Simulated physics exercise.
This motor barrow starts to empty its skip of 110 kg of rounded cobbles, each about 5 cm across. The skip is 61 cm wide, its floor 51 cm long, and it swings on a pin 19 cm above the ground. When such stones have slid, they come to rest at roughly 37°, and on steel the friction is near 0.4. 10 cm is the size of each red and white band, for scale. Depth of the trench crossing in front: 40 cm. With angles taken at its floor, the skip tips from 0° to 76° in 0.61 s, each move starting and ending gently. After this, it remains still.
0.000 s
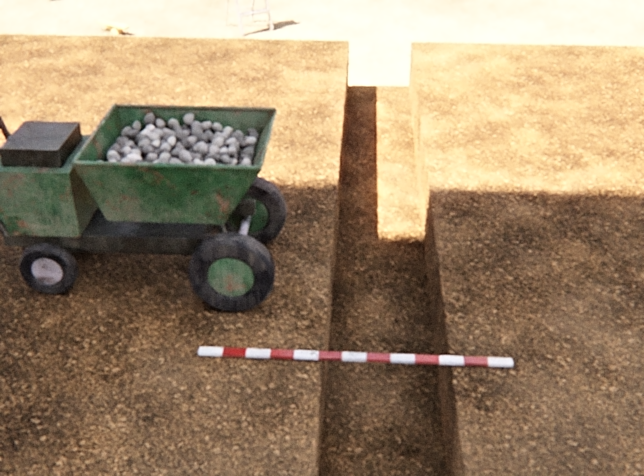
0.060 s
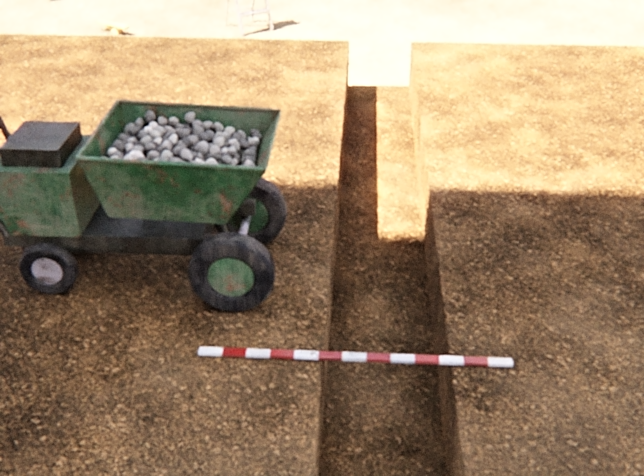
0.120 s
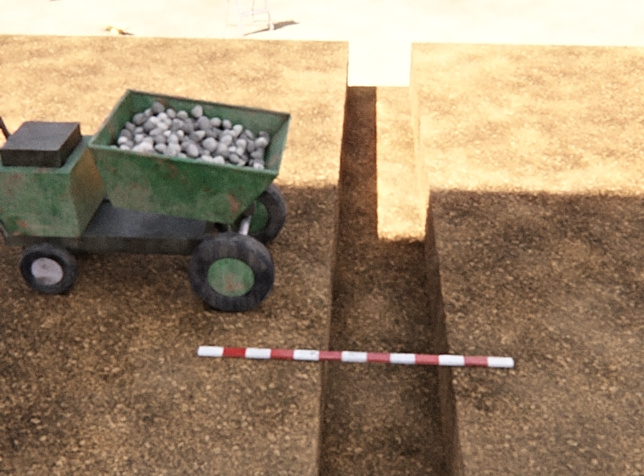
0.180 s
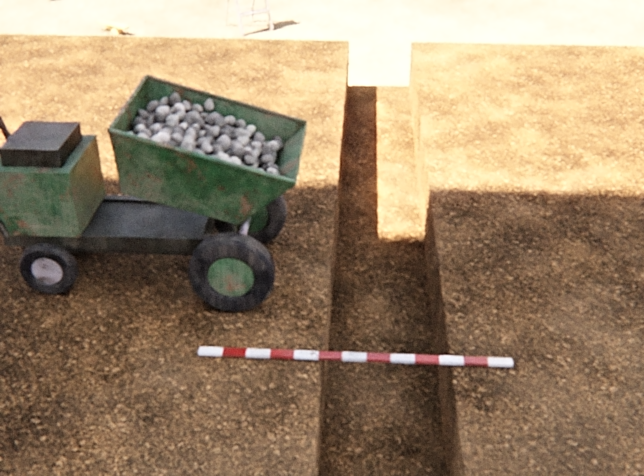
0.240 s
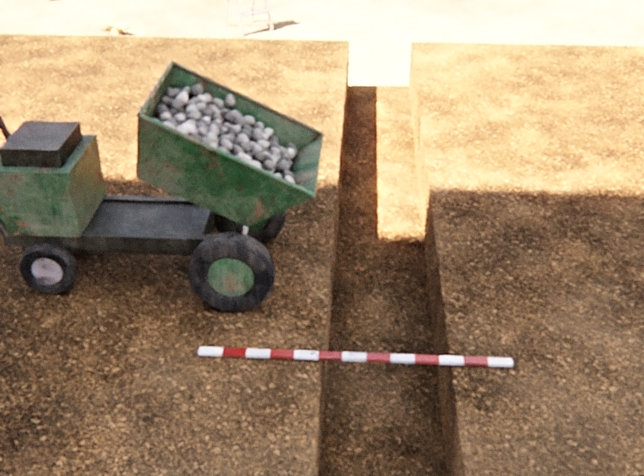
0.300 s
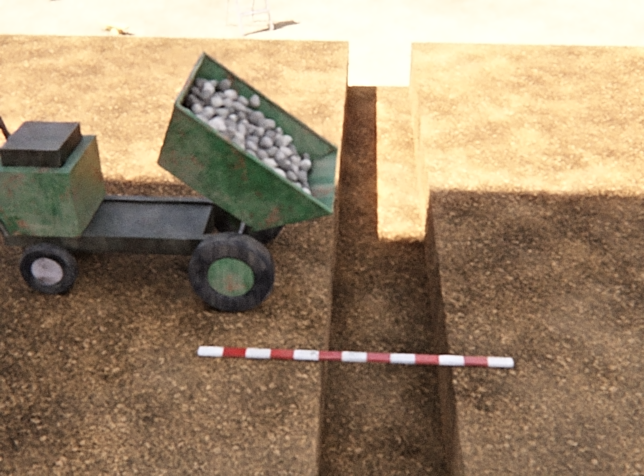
A green motor barrow steadily raises its skip of grey cobbles, tilting it toward the right.
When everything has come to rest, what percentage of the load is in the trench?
About 89 per cent.
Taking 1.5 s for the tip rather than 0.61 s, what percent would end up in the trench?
Expected share: Around 100%.
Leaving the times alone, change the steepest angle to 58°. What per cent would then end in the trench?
Roughly 40 per cent would end in the trench.
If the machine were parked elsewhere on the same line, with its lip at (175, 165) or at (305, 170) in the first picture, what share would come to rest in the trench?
I'd expect close to 75 per cent at the first and 50 per cent at the second.
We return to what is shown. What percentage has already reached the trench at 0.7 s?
35 per cent or so by then.
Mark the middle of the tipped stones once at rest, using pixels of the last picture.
The tipped stones centre close to (403, 337).
After 0.5 s the floor is at 65°; 100 % in the skip; the foremost stones are at (347, 229).
After 0.7 s the floor is at 76°; 63 % in the skip, 37 % in the trench; the foremost stones are at (436, 319).
After 1.1 s the floor is at 76°; 16 % in the skip, 73 % in the trench, 11 % past the trench; the foremost stones are at (577, 292).
After 3.0 s the floor is at 76°; 0 % in the skip, 89 % in the trench, 11 % past the trench; the foremost stones are past the picture's edge.
